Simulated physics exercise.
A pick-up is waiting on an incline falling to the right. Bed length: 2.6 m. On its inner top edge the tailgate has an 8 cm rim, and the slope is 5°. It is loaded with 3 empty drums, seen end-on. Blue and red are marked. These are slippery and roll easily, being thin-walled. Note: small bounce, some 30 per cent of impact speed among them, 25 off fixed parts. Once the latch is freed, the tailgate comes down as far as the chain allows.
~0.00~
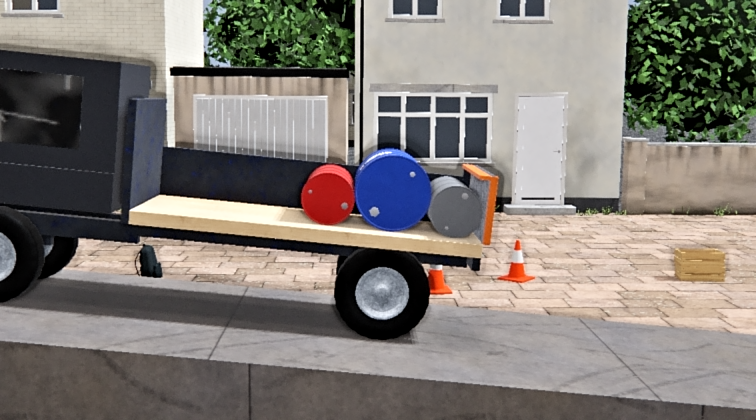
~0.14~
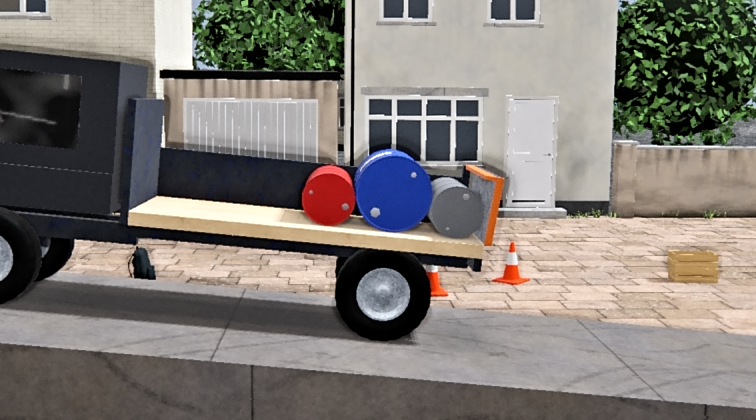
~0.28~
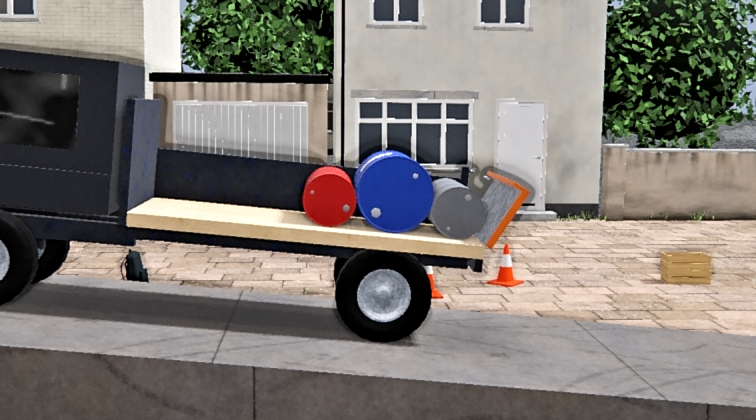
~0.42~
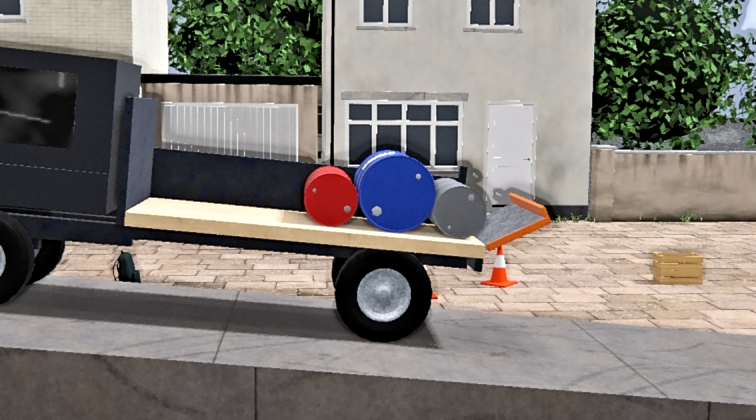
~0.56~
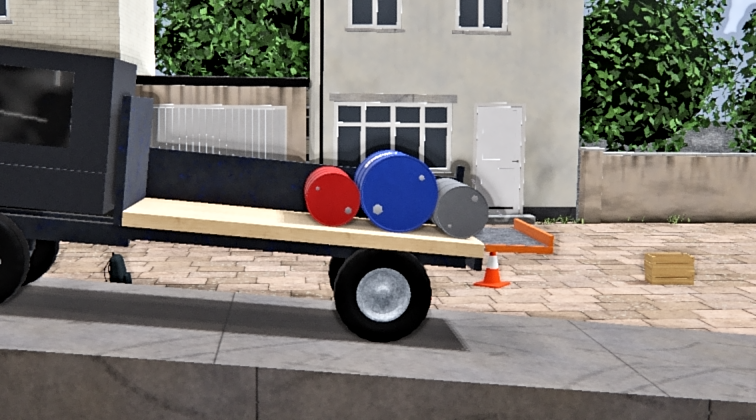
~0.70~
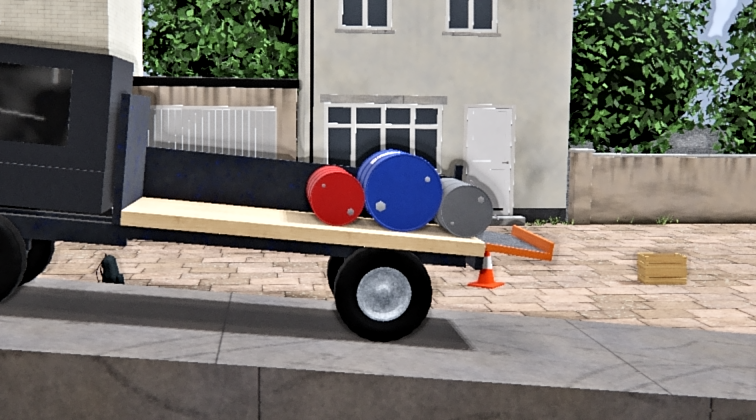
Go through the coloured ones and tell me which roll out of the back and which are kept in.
In order: Blue drum: Never leaves; red: Never leaves.
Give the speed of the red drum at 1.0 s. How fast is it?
Estimated speed near 0.4 m/s.
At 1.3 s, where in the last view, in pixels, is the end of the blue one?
That would be about (433, 196) in pixels.
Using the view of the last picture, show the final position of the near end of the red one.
Roughly (407, 206).
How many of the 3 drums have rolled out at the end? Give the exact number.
The number is 0.
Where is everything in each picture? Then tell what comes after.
In the first picture, blue (393, 194), red (328, 200); gate 85° above level, tip at (494, 179); 3 of the 3 make up the bottom layer on the bed.
In the second picture, blue (395, 195), red (328, 200); gate 81° above level, tip at (500, 180).
In the third picture, blue (396, 195), red (330, 201); gate 57° above level, tip at (525, 192).
In the fourth picture, blue (398, 195), red (331, 201); gate 24° above level, tip at (547, 221).
In the fifth picture, blue (400, 194), red (333, 200); gate 2° below level, tip at (550, 250).
In the sixth picture, blue (405, 194), red (338, 200); gate 9° below level, tip at (549, 257).
By 1.0 s, blue is on the bed, 50 cm short of the hinge, rolling right; red is on the bed, 100 cm short of the hinge, rolling right; 0 gone off the back.
By 1.3 s, blue is on the bed, 40 cm short of the hinge, rolling right; red is on the bed, 90 cm short of the hinge, rolling right; 0 gone off the back.
By 1.6 s, blue is on the bed, 25 cm short of the hinge, rolling right; red is on the bed, 70 cm short of the hinge, rolling right; 0 gone off the back.
Finally (2.0 s), blue is on the bed, 10 cm short of the hinge; red is on the bed, 60 cm short of the hinge; 0 gone off the back.
